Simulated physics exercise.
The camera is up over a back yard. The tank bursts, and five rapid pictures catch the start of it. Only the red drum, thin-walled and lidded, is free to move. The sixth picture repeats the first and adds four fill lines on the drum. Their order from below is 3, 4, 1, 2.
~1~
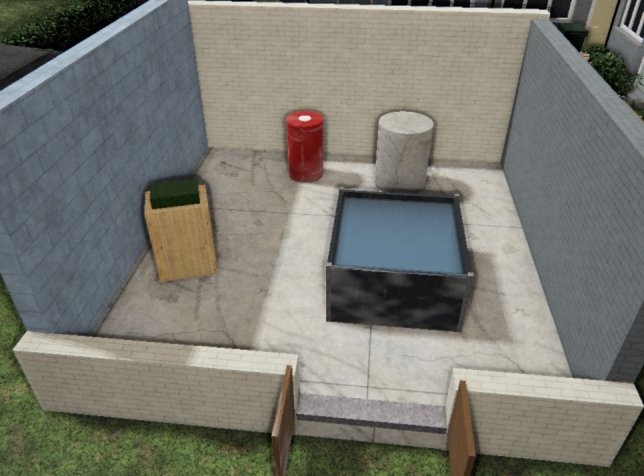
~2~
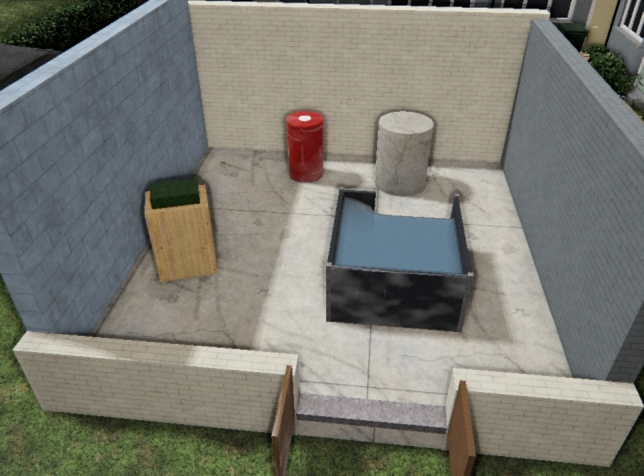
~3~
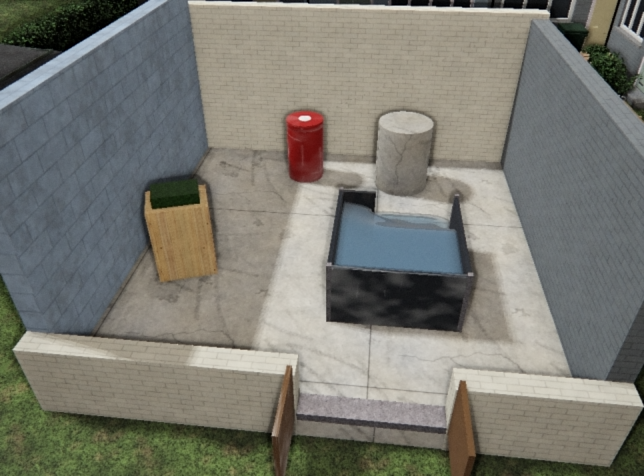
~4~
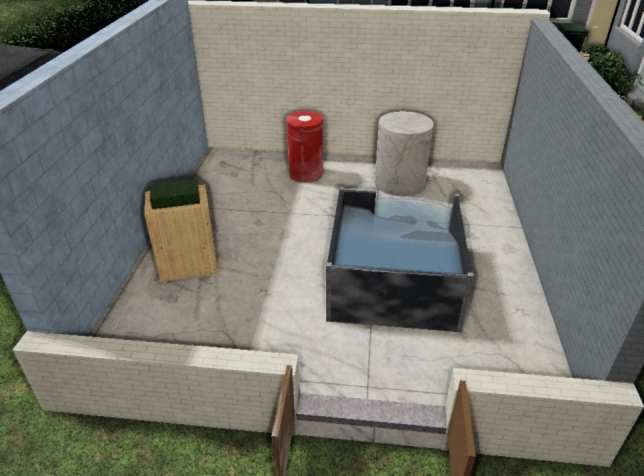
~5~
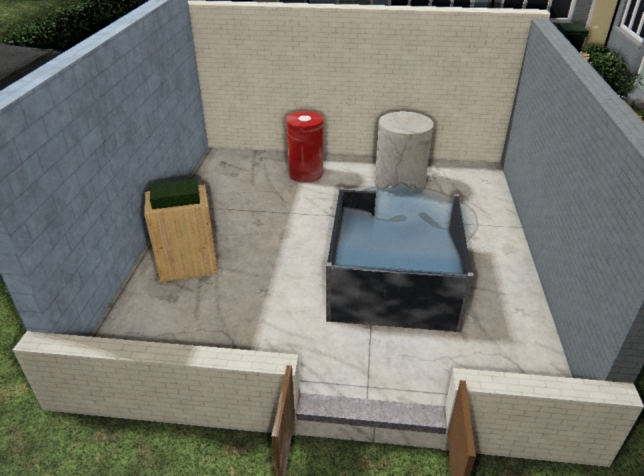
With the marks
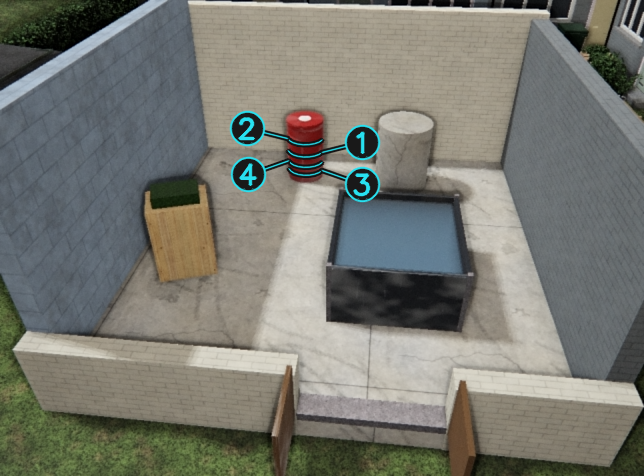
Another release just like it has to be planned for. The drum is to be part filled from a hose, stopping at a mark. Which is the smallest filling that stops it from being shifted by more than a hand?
Take 4.
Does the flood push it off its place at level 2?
No, that is safe.
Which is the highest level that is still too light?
3.
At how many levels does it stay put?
Three of them.
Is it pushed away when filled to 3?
Yes, that goes wrong.
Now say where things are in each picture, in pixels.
Lid of the red drum at (305, 119); tank full, its middle at (398, 234); open gate at (375, 365).
Water covers 2 % of the ground, mostly out of sight from here.
Water covers 4 % of the ground, mostly out of sight from here.
Water covers 7 % of the ground, mostly out of sight from here.
Lid of the red drum at (305, 119); water covers 9 % of the ground, mostly out of sight from here.
On the marked copy, 1 at (303, 157); 2 at (303, 144); 3 at (303, 175); 4 at (303, 167); from the bottom up 3, 4, 1, 2.
With 1, it does not move.
With 2, it does not move.
With 3, it is pushed about its own width away.
With 4, it does not move.
